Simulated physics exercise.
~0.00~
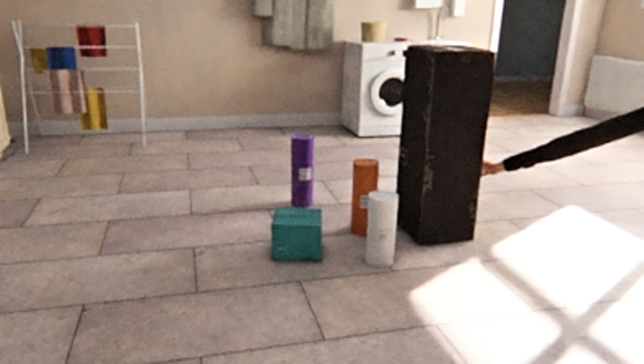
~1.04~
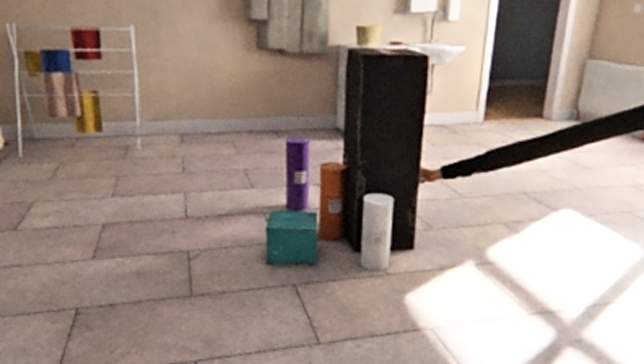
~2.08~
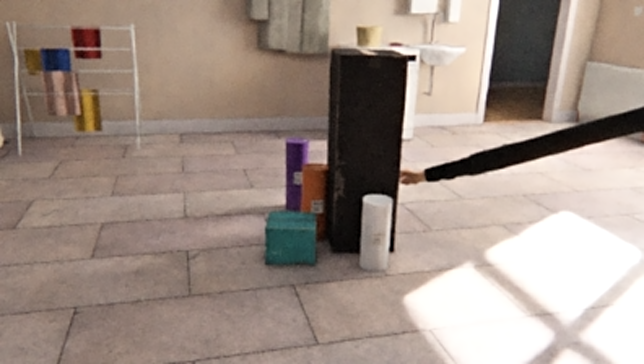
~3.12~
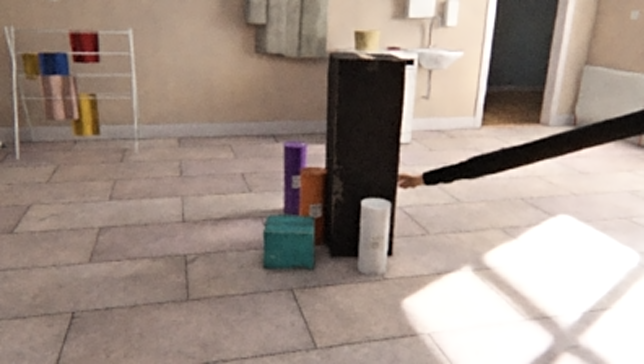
At the start, a tall black box stands upright on a tiled floor beside an orange canister, a white canister, a purple canister and a turquoise parcel, while a dark-sleeved arm reaches in from the right with a fingertip at the box. The hand pushes the box to the left, and the orange canister moves left with it, behind the white canister. Both slide a little farther left, still upright, bringing the orange canister close to the purple one. Then the motion stops. At the end everything stands, with the purple canister, white canister and turquoise parcel still in their original places.
